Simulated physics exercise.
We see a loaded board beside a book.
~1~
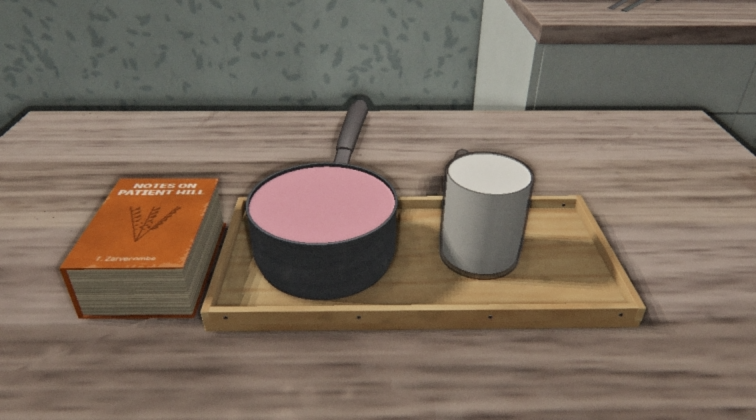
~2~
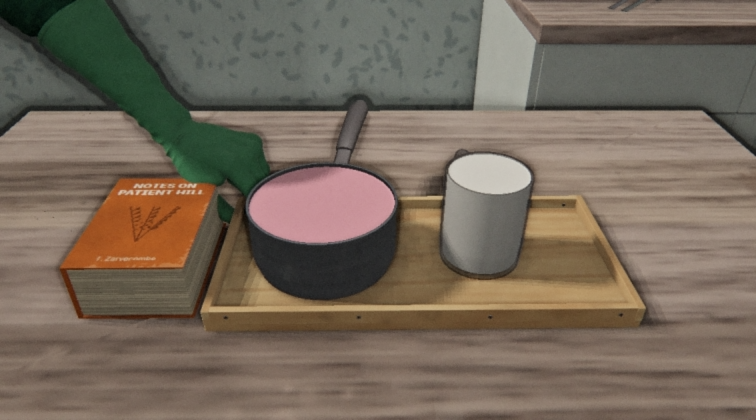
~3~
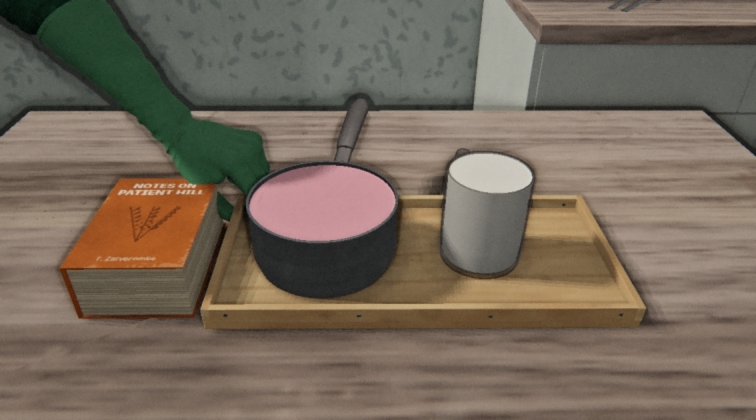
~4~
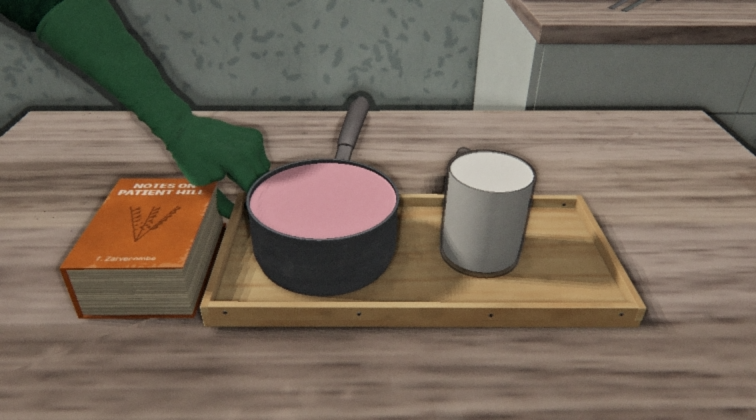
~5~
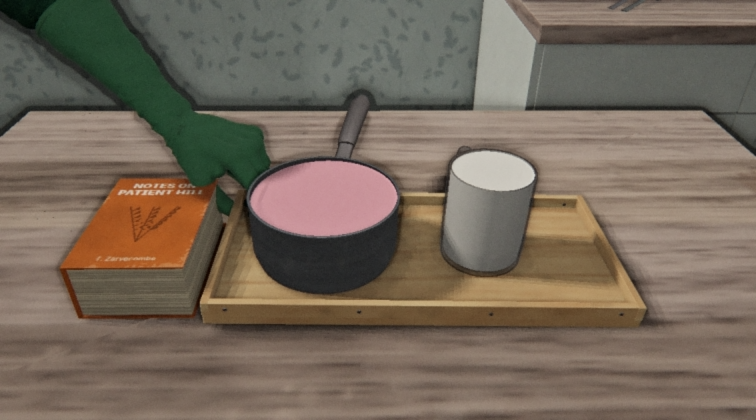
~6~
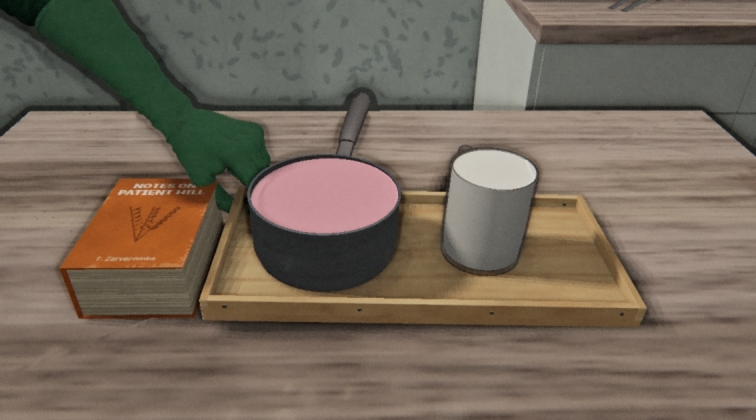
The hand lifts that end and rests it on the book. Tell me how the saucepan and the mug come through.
The saucepan loses some; the mug loses some.
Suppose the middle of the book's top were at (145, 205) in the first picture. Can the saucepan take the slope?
Then: Wets the top.
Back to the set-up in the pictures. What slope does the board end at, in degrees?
Roughly 10°.
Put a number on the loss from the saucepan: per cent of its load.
Near 12 in a hundred.
Shortly, the board slopes by about 6°; saucepan, it has lost some; mug, it has lost some.
Then, the board slopes by about 11°; saucepan, it has lost some; mug, it has lost some.
At the finish, the board slopes by about 10°, resting on the book; saucepan, it has lost some; mug, it has lost some.
